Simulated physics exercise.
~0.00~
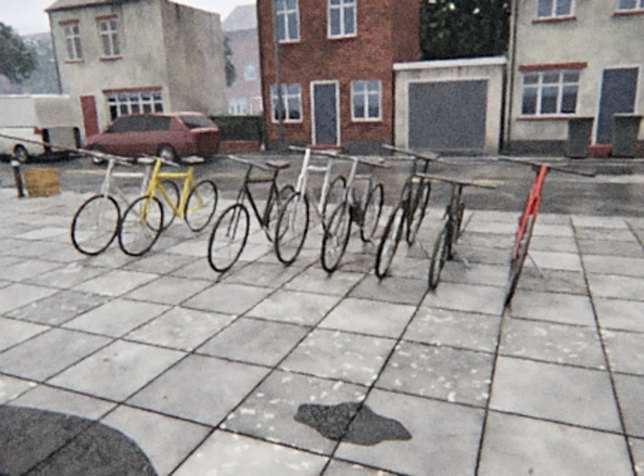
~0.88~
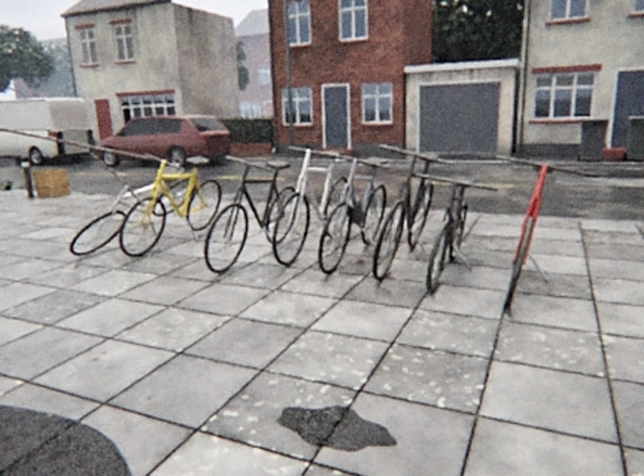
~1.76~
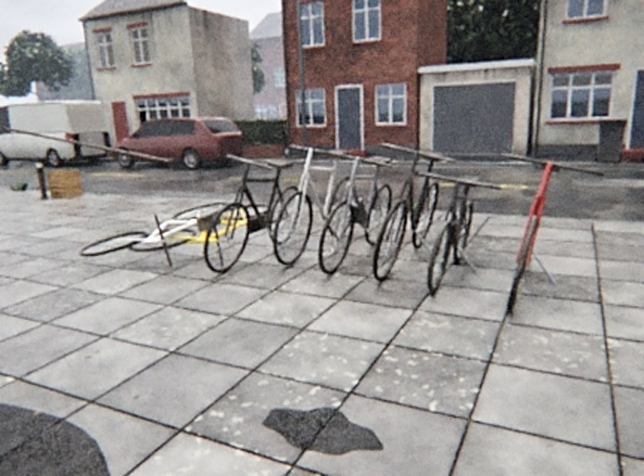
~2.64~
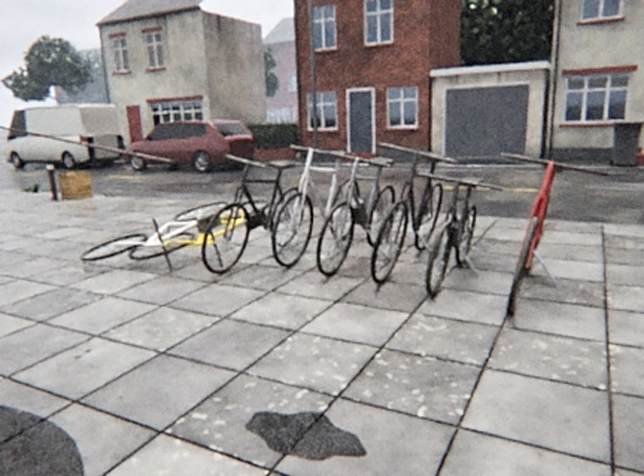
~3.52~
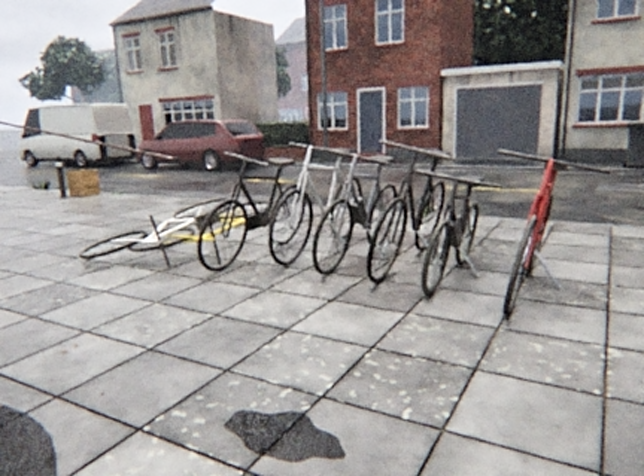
The video shows a row of parked bicycles on wet paving opposite houses and parked cars. The leftmost bicycle tips over to the right into the yellow one, which topples too, and both end lying on the ground while the remaining bicycles, including the red one, stay standing.
